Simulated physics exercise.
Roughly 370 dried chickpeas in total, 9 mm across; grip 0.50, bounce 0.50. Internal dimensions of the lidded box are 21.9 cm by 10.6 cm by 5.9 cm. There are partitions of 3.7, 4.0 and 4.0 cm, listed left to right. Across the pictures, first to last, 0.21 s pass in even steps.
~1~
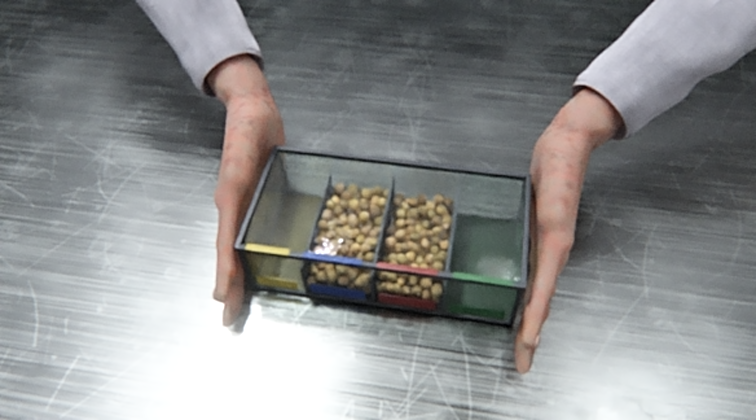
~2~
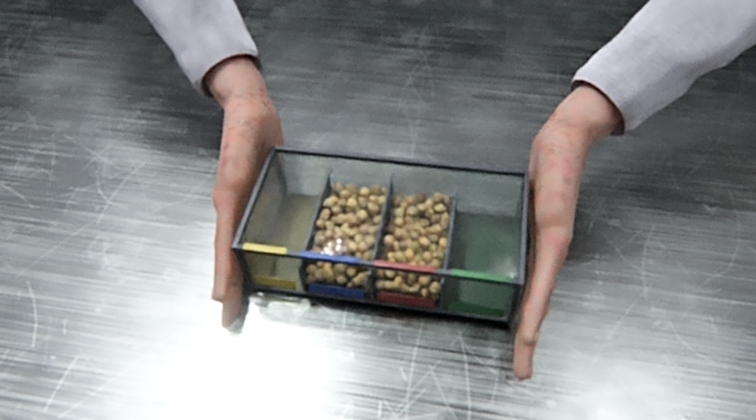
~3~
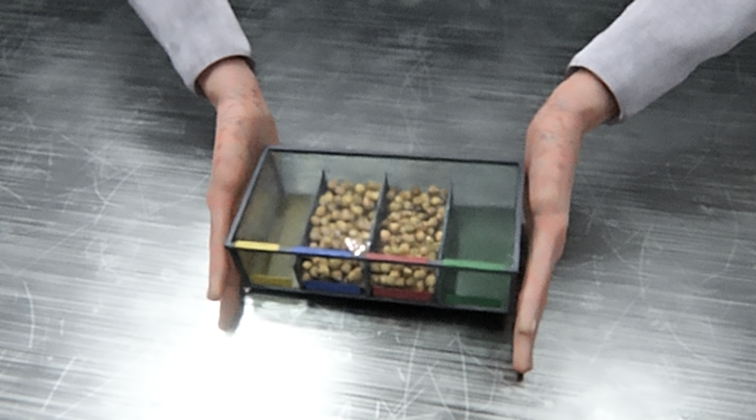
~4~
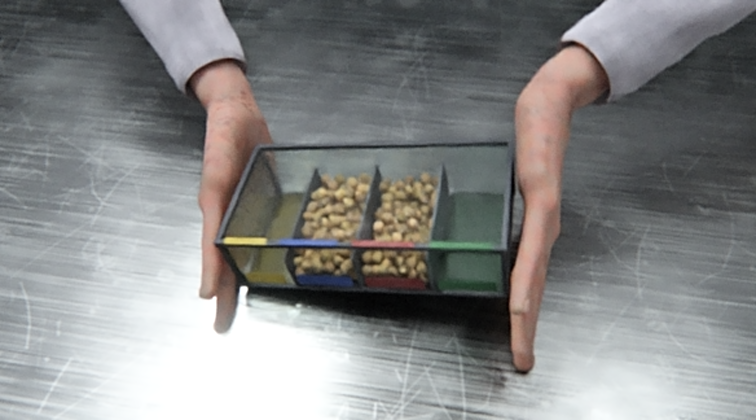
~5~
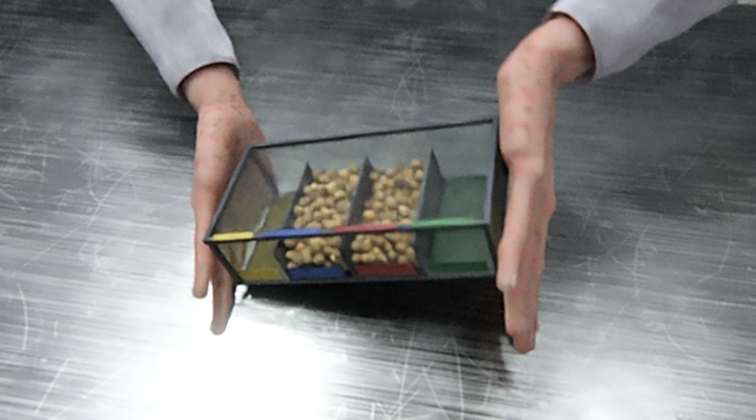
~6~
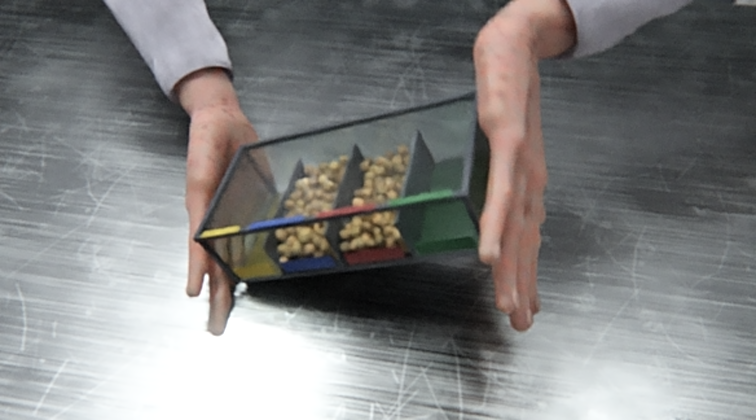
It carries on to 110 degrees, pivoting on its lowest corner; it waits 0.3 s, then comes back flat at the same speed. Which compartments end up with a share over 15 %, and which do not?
Red over, blue over, green not over, yellow over.
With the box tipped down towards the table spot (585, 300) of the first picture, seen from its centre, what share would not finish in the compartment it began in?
I'd estimate about 40 %.
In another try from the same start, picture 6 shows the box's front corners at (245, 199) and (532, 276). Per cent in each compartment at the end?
Red = 35 %, blue = 35 %, green = 30 %, yellow = 0 %.
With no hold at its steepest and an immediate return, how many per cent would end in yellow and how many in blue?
That would leave yellow with 40 percent and blue with 30 percent.
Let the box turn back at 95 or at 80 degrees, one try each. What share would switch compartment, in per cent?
Close to 45 in a hundred first, and 30 in a hundred second.
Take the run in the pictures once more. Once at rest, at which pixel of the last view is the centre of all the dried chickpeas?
At about (326, 229).
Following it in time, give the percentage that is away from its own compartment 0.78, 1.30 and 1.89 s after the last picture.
First 40, next 45, last 50.
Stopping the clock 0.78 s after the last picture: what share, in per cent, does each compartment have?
Red = 30, blue = 40, green = 0, yellow = 30 (per cent).
Then, 0.78 s after the last picture, tilt 110 degrees; red 30 %, blue 40 %, yellow 30 %.
Then, 1.30 s after the last picture, tilt 59 degrees; red 30 %, blue 35 %, yellow 35 %.
Then, 1.89 s after the last picture, tilt 0 degrees; red 25 %, blue 35 %, yellow 40 %.
In the end, red 25 %, blue 35 %, green 0 %, yellow 40 %.
